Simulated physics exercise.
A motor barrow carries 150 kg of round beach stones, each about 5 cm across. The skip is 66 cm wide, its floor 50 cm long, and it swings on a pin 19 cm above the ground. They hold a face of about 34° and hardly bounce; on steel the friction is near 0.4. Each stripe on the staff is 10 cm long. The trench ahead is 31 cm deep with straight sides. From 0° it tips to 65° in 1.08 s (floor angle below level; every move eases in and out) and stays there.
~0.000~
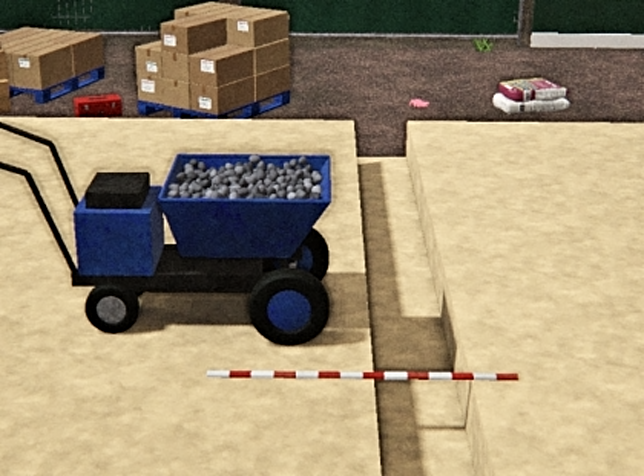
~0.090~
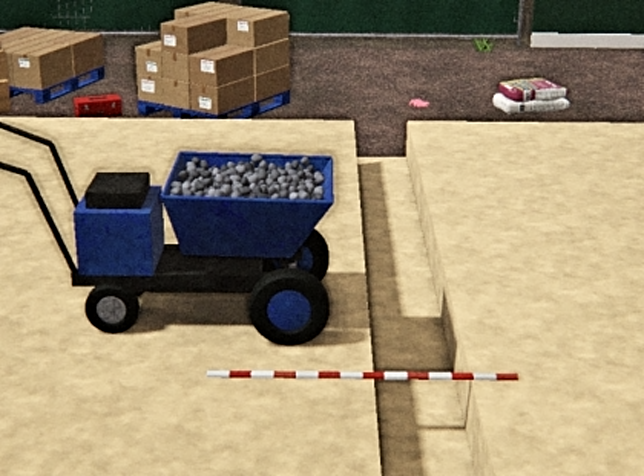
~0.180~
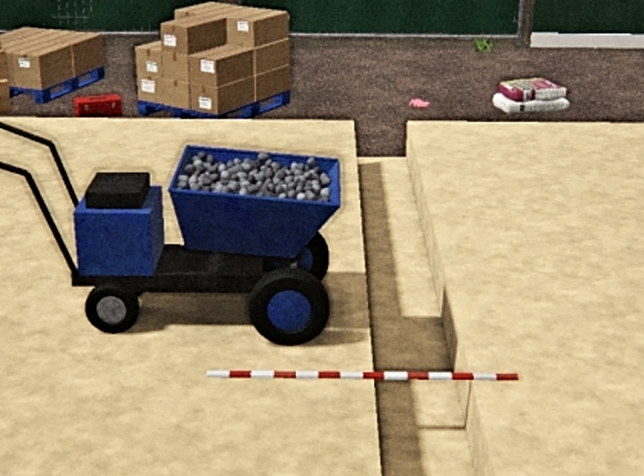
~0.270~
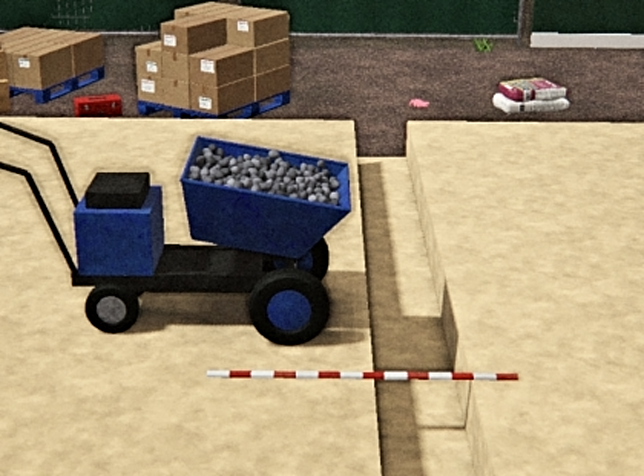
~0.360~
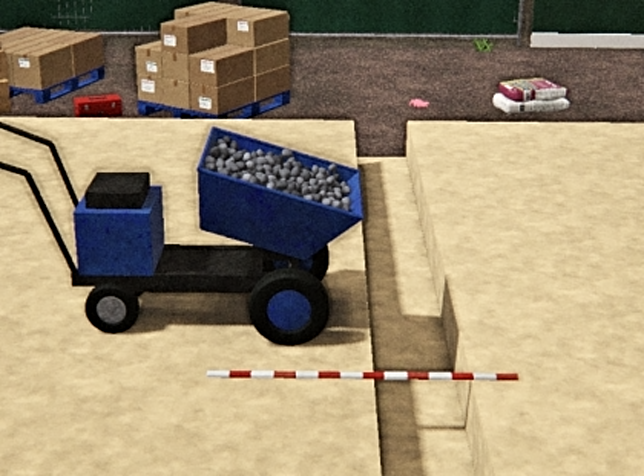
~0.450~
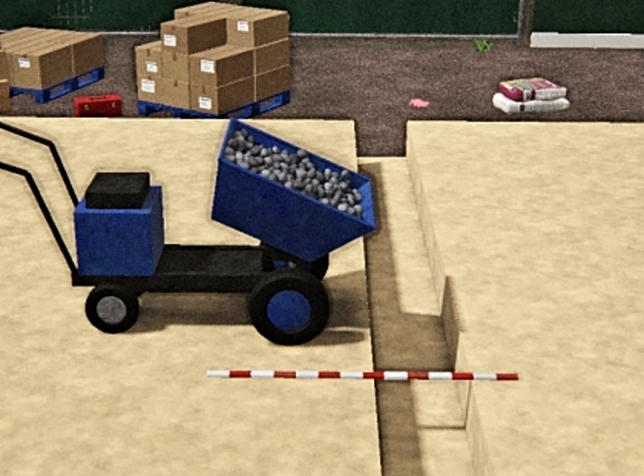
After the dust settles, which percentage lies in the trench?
Roughly 66 per cent ends in the trench.
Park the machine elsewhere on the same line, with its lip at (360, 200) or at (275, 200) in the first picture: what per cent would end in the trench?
Near 40 per cent from the first place, 90 from the second.
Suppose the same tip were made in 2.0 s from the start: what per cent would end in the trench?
In that case some 75 per cent.
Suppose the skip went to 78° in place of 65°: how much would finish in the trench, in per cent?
Then about 75 per cent.
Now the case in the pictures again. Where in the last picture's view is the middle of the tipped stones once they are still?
Around (433, 354).
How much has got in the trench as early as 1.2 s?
Some 25 per cent.
After 0.8 s the floor is at 55°; 100 % in the skip; the foremost stones are at (411, 252).
After 1.2 s the floor is at 65°; 69 % in the skip, 24 % in the trench, 7 % past the trench; the foremost stones are at (487, 309).
After 1.5 s the floor is at 65°; 42 % in the skip, 36 % in the trench, 22 % past the trench; the foremost stones are at (582, 305).
After 3.5 s the floor is at 65°; 11 % in the skip, 66 % in the trench, 23 % past the trench; the foremost stones are past the picture's edge.
